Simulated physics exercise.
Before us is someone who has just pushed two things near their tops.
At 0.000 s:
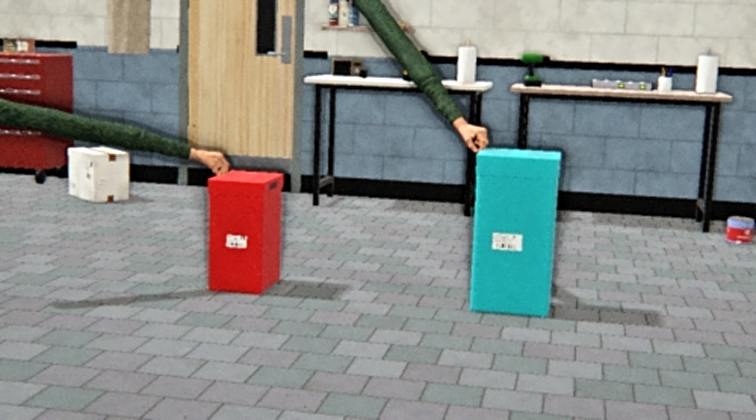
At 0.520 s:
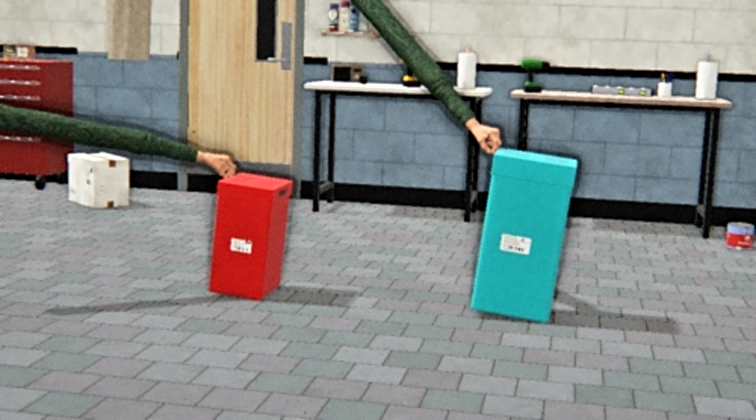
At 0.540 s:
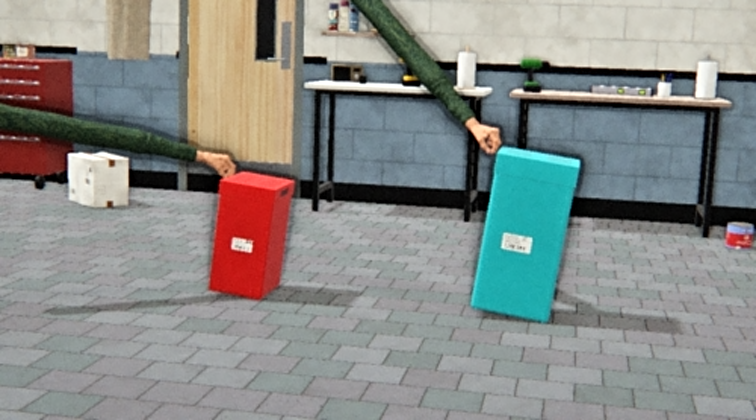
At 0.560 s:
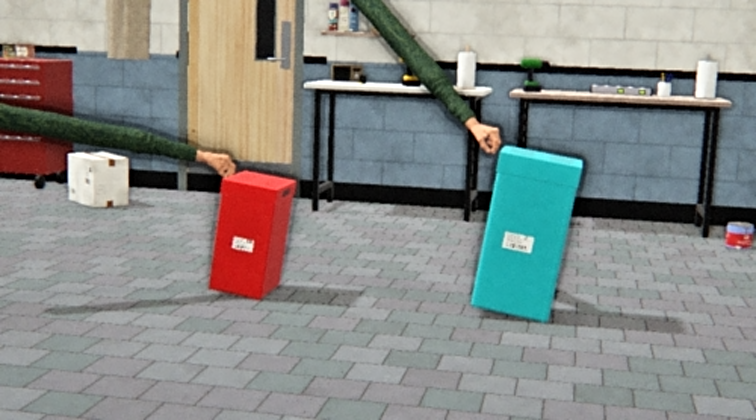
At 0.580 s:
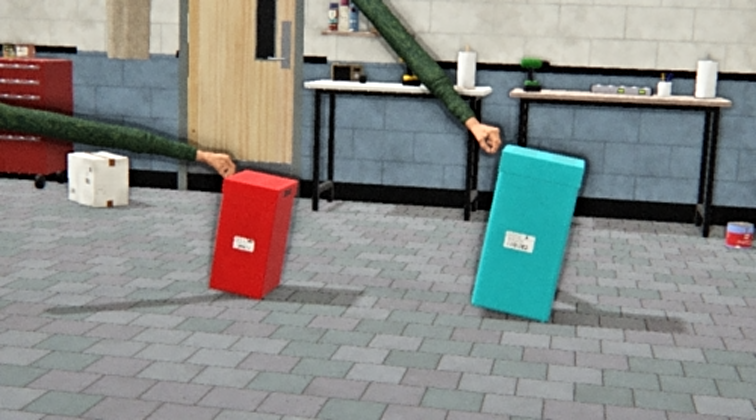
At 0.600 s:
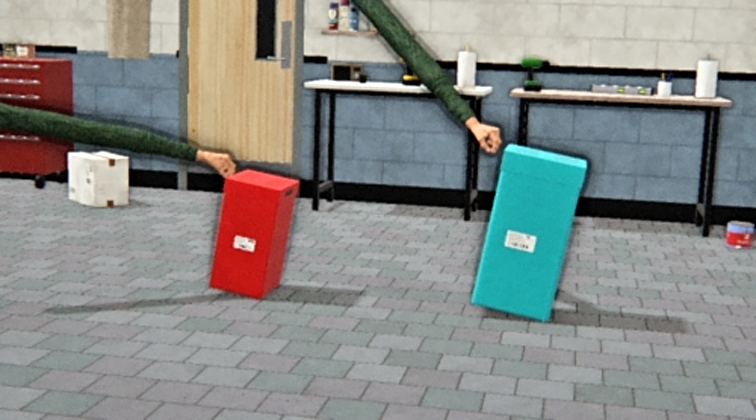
Two hands push a turquoise box and a red box, and both lean right.
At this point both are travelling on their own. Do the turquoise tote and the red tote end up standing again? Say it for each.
One by one: Looks like the turquoise tote comes back up. Looks like the red tote comes back up.
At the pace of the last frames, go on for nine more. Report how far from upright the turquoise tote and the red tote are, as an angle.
Tilts at that frame: 8° and 6°.
By 0.84 s, turquoise tote 6° off upright near (523, 234); red tote 2° off upright near (248, 236).
By 1.06 s, turquoise tote 4° off upright near (510, 234); red tote 2° off upright near (243, 235).
When it is over (1.8 s), the turquoise tote returns to its base, near (515, 236); the red tote returns to its base, near (245, 237).
